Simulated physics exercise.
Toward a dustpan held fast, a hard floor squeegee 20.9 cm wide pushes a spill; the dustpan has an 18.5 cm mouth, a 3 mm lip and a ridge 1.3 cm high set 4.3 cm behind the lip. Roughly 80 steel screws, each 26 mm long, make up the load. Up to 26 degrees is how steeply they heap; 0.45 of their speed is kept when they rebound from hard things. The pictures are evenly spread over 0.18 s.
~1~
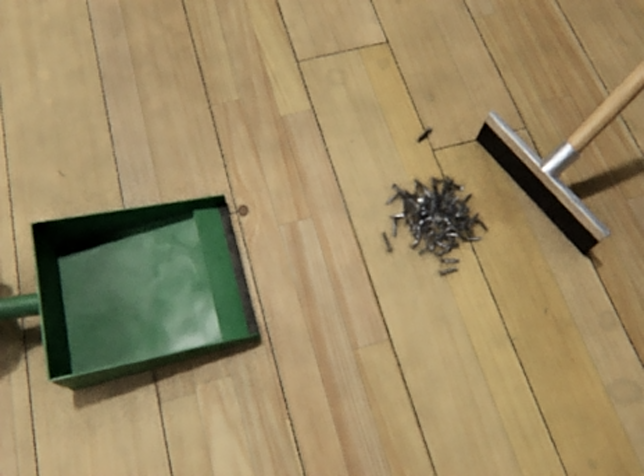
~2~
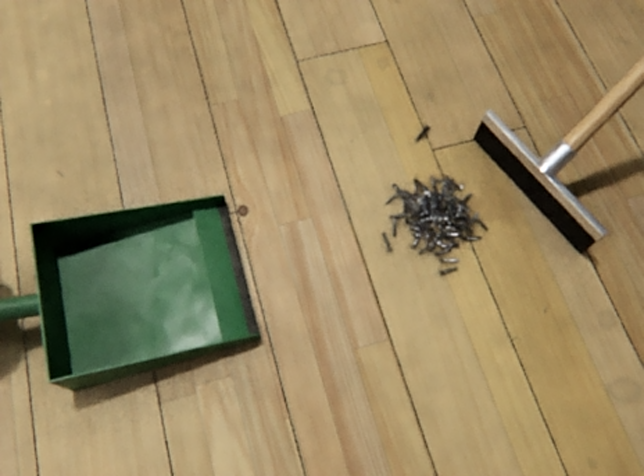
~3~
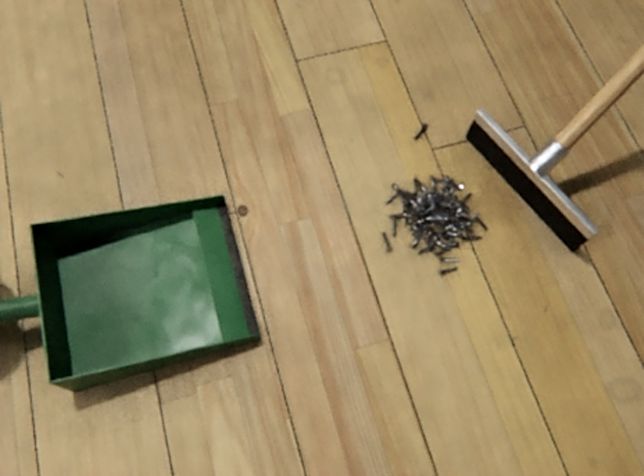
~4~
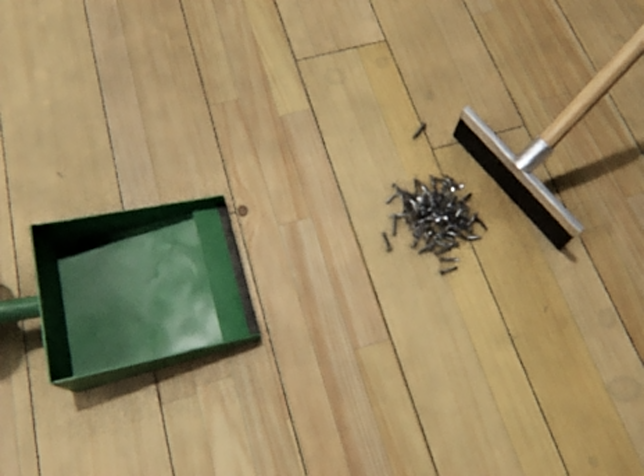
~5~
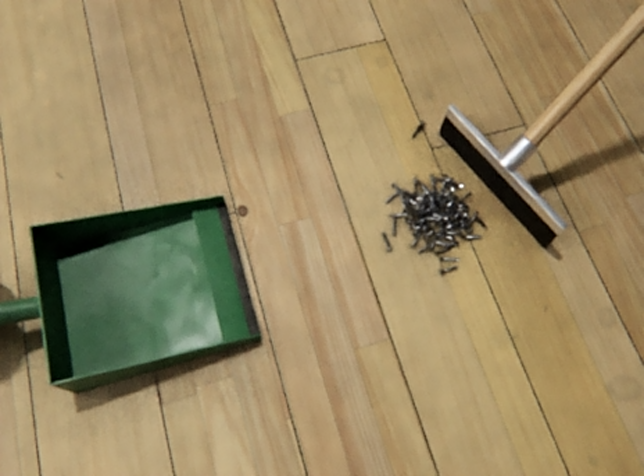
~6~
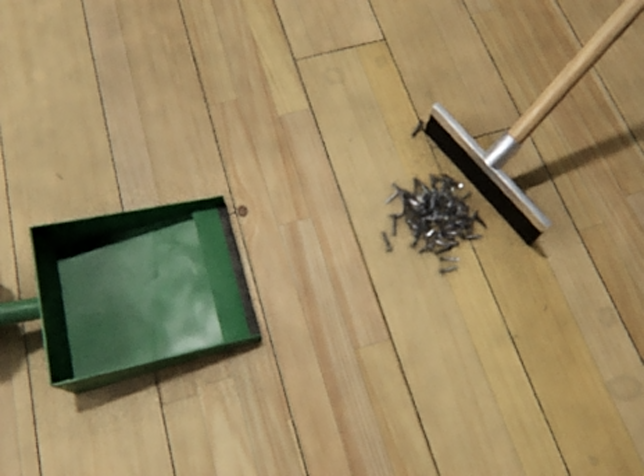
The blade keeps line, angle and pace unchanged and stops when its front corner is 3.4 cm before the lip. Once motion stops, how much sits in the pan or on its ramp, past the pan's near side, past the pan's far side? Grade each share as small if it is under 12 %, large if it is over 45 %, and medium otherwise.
Pan: Small; near side: Small; far side: Small.
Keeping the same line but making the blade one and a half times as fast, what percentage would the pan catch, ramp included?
Share: About 0 %.
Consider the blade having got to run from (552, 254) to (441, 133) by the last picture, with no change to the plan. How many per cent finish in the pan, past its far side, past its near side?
Pan 0 % / far 0 % / near 15 %.
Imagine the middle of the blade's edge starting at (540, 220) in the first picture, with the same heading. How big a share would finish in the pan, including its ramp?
Roughly 0 percent would end up there.
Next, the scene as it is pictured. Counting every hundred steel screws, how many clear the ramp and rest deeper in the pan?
It comes to some 0 per cent.
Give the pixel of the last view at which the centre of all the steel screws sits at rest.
(338, 245) or so.
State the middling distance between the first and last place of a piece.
Roughly 14 cm.
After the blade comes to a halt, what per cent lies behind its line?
Some 55 per cent.
Then, 0.26 s after the last picture, middle of the blade 20 cm from the lip; 0 % over the lip, far side 0 %, near side 0 %.
Then, 0.44 s after the last picture, middle of the blade 11 cm from the lip; 0 % over the lip, far side 5 %, near side 0 %.
Then, 0.73 s after the last picture, middle of the blade 7 cm from the lip; 0 % over the lip, far side 5 %, near side 0 %.
In the end, pan 0 %, near side 0 %, far side 5 %, in front of the lip or behind the blade 95 %.
